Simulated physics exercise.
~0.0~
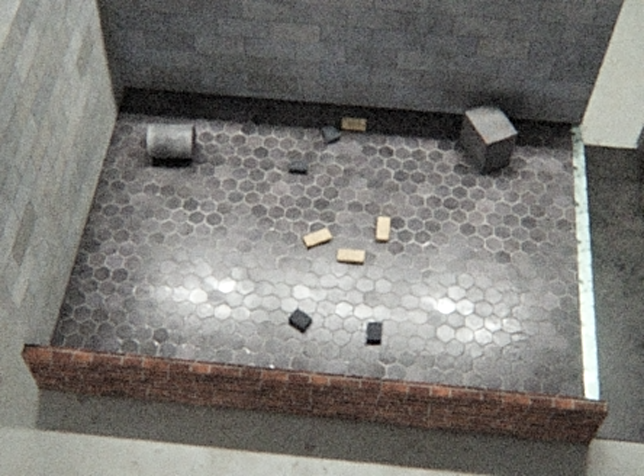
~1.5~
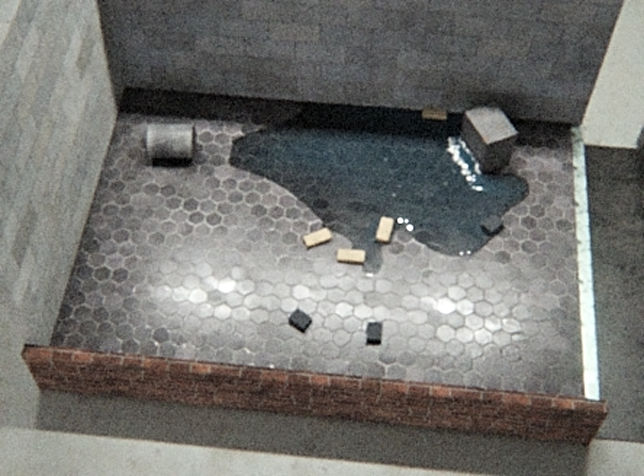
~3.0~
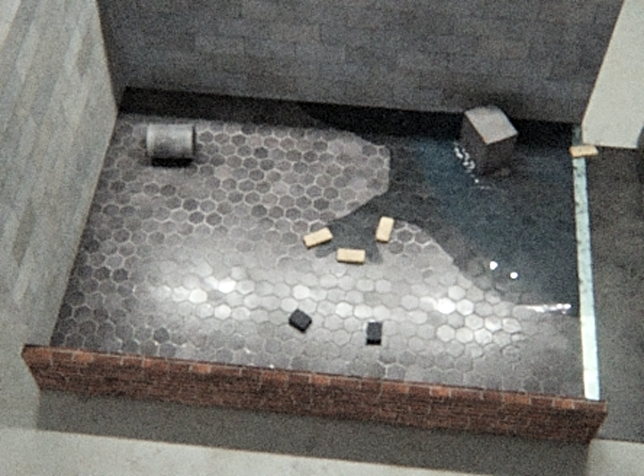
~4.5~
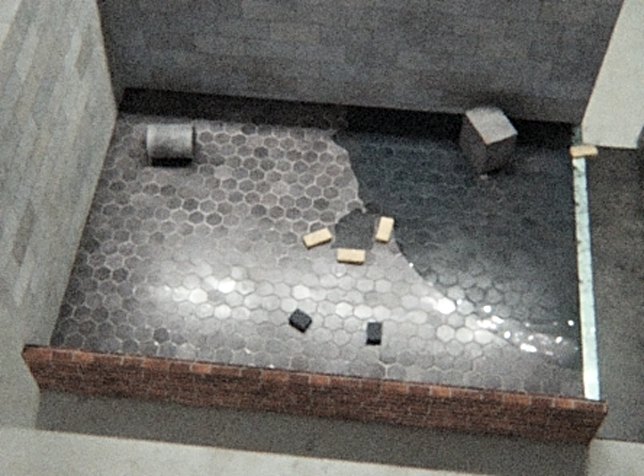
Tiled walled floor with dark water spreading from the back toward the right, carrying a tan block onto the pale right edge.
